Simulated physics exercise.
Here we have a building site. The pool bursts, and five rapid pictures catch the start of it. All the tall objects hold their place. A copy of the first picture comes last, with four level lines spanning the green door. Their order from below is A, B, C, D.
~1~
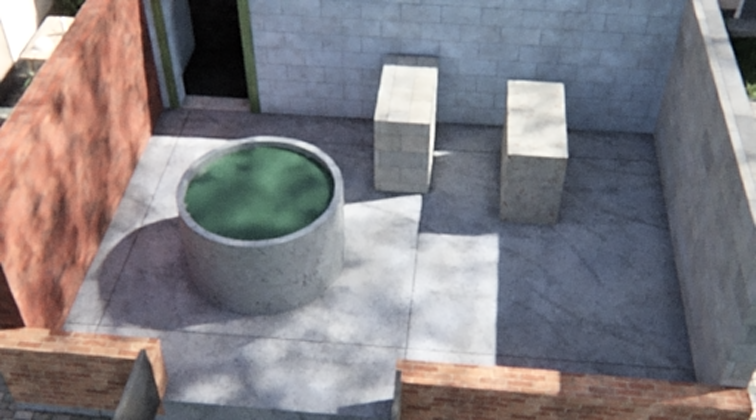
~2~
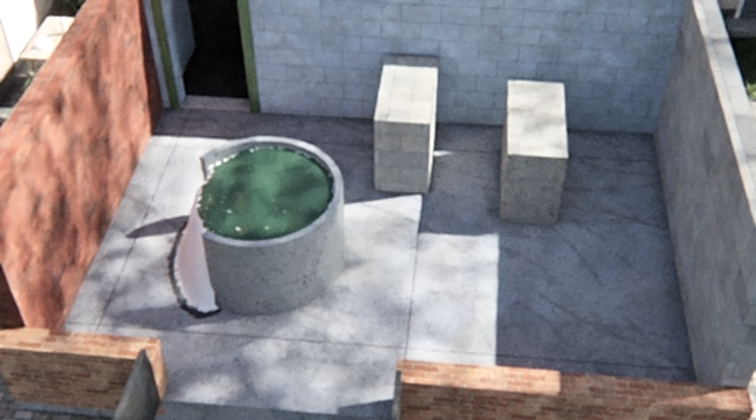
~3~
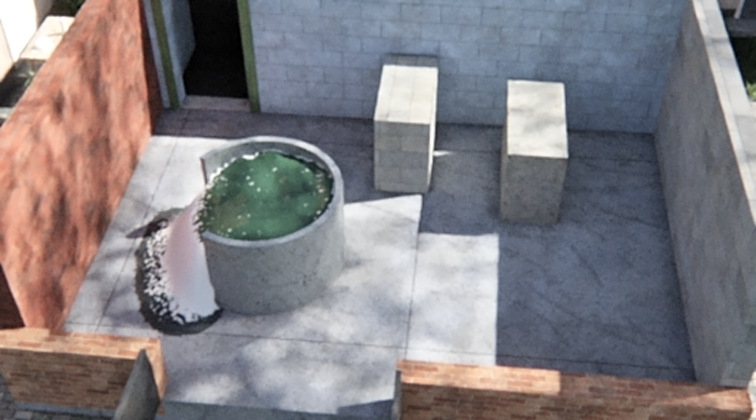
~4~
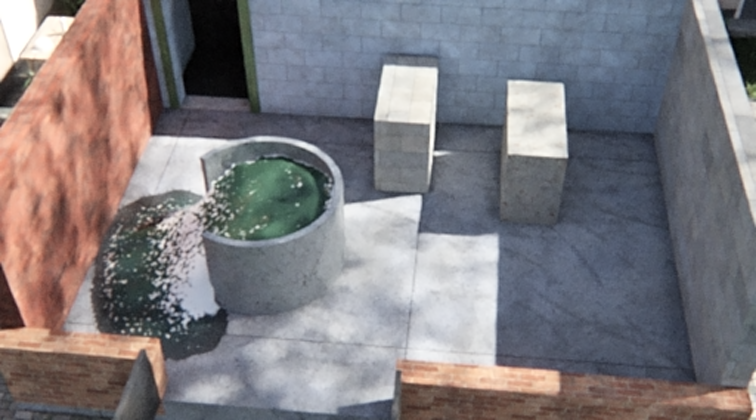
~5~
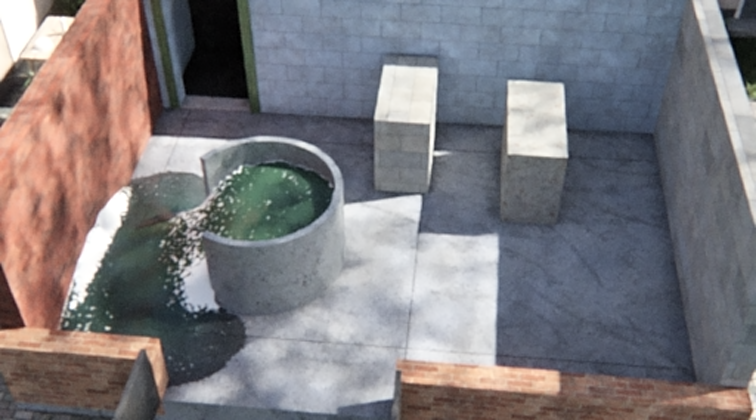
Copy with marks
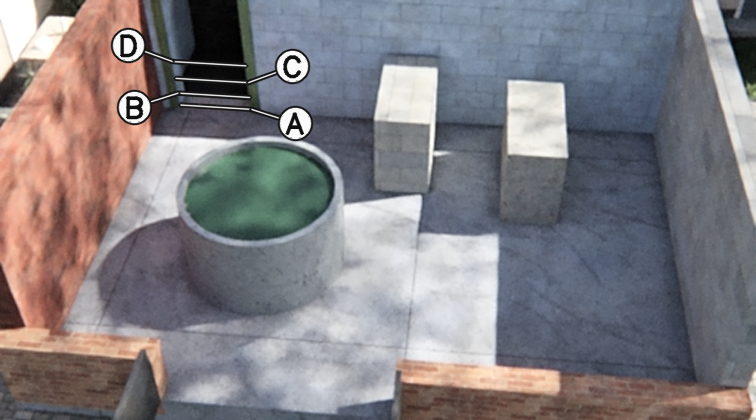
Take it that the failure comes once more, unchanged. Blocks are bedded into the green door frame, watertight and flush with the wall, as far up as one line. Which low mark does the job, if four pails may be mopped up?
Height B just does it.
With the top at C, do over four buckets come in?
No, not at all.
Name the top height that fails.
The answer is A.
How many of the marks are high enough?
Three.
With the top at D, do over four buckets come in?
No.
In white, A at (215, 107); B at (214, 95); C at (211, 80); D at (209, 63); from the bottom up A, B, C, D.
For height A, dozens of bucketfuls pour in.
For height B, a bucket or two gets in.
For height C, nothing gets over.
For height D, nothing gets over.
